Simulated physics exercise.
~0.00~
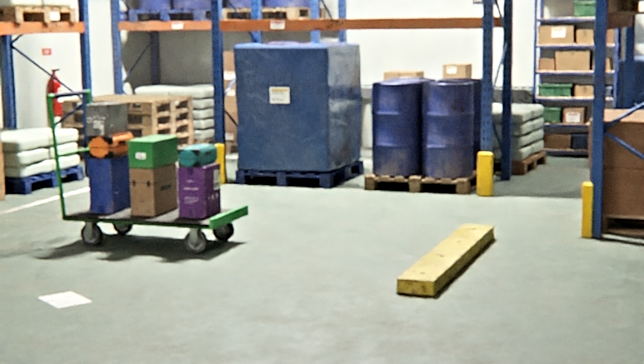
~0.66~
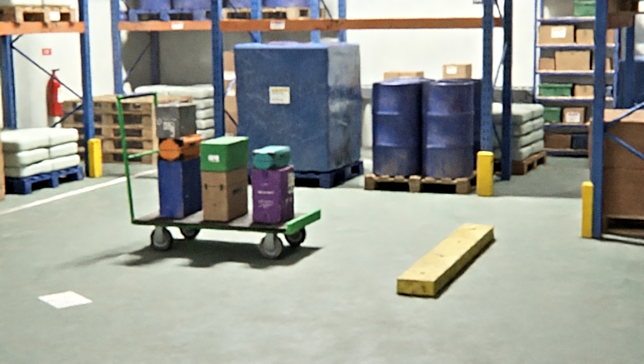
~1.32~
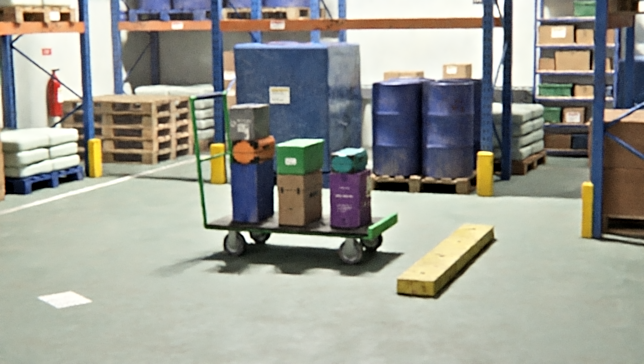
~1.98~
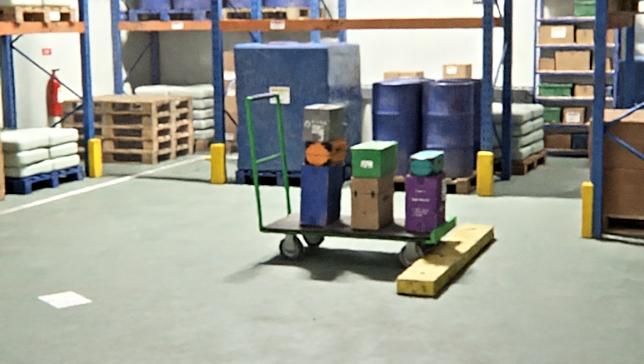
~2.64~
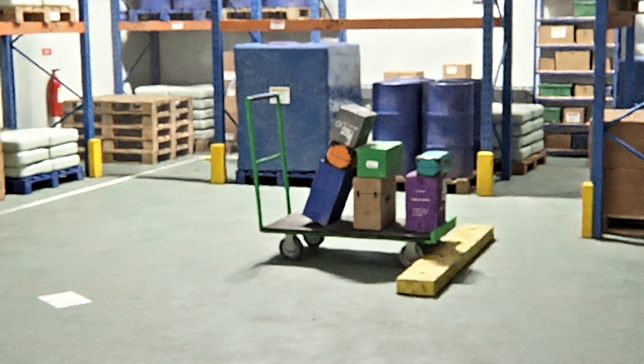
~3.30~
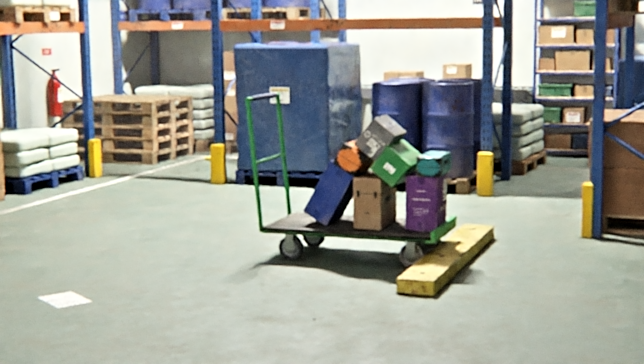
A loaded flat cart rolls right, stops at a yellow kerb, and its boxes tilt forward aboard.
